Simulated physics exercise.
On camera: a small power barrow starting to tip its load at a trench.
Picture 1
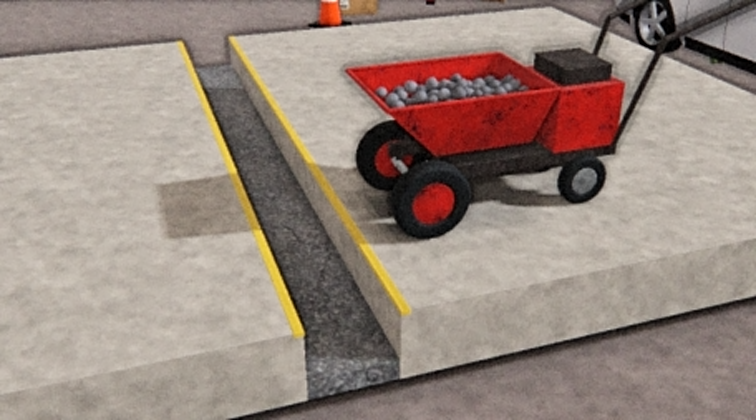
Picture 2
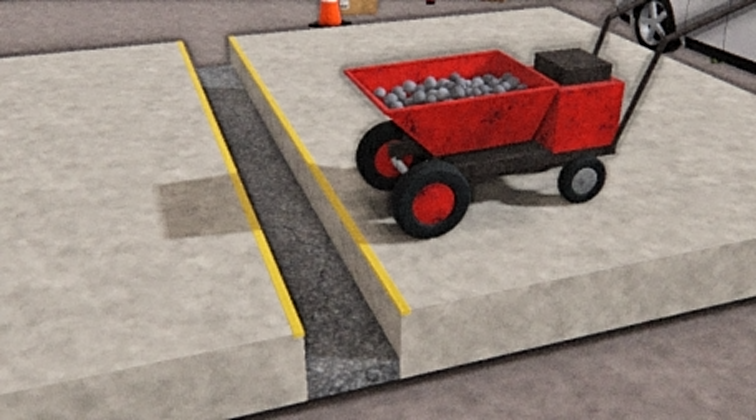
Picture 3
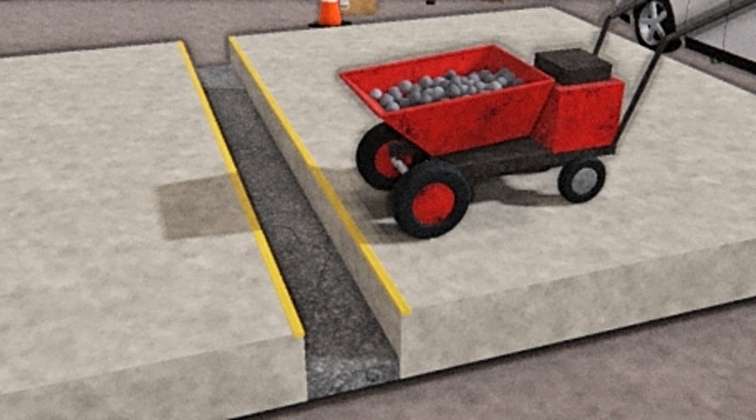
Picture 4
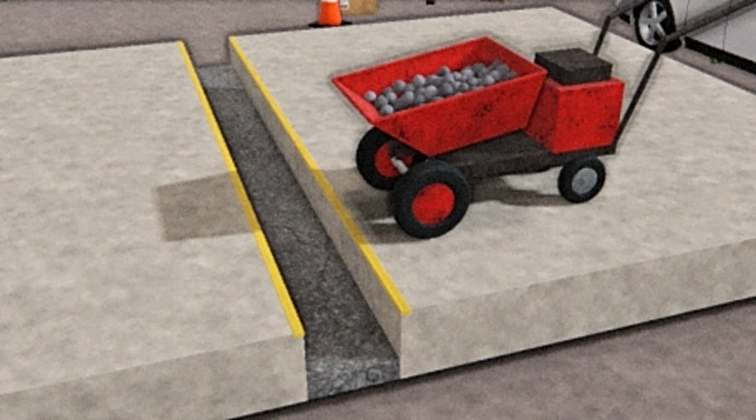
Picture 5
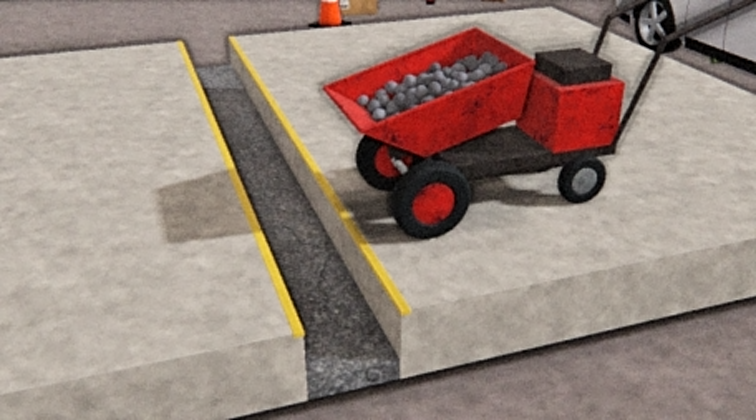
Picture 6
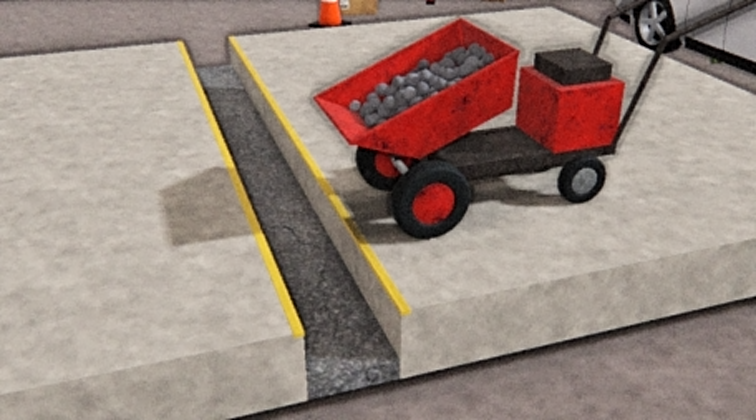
A small red power barrow loaded with round grey cobbles stood still beside a yellow-edged trench, and its skip slowly tilted forward to the left, the front lip dipping lower as the back rose.
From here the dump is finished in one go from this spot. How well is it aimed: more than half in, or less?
It catches over half.
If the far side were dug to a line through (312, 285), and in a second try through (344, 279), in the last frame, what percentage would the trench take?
First some 40, then 0 per cent.
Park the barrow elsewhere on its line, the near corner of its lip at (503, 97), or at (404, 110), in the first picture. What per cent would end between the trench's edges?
In turn 30 and 100 in a hundred.
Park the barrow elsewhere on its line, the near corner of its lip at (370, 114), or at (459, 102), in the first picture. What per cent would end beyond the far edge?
About 40 and 0 per cent.
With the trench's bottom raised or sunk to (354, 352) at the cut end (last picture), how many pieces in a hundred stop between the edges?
Some 80 per cent.
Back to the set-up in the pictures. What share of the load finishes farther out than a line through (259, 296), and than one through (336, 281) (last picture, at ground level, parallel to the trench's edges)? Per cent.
Roughly 10 per cent, and 70 per cent.
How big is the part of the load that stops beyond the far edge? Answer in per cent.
Near 10 %.
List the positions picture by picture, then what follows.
The first picture shows lip of the skip near (388, 112), level; top of the load near (469, 96), round cobbles; first edge of the trench near (381, 272); far edge near (282, 291), the trench over half as wide as the skip, and about half as deep as wide.
The second picture shows lip of the skip near (386, 113), tipped barely; top of the load near (468, 95).
The third picture shows lip of the skip near (380, 117), tipped barely; top of the load near (463, 92).
The fourth picture shows lip of the skip near (372, 123), tipped a little; top of the load near (480, 85).
The fifth picture shows lip of the skip near (362, 132), tipped clearly; top of the load near (471, 79).
The sixth picture shows lip of the skip near (351, 143), tipped clearly; top of the load near (476, 75); first edge of the trench near (381, 272); far edge near (282, 291).
Shortly afterwards, skip tipped steeply; the whole lot in the skip.
Next, skip tipped right over; near a quarter in the skip; near two thirds in or heaped over the trench; a little beyond it.
Some moments later, skip tipped right over; the bulk in or heaped over the trench; a little beyond it.
In the end, skip tipped right over; the bulk in or heaped over the trench; a little beyond it.
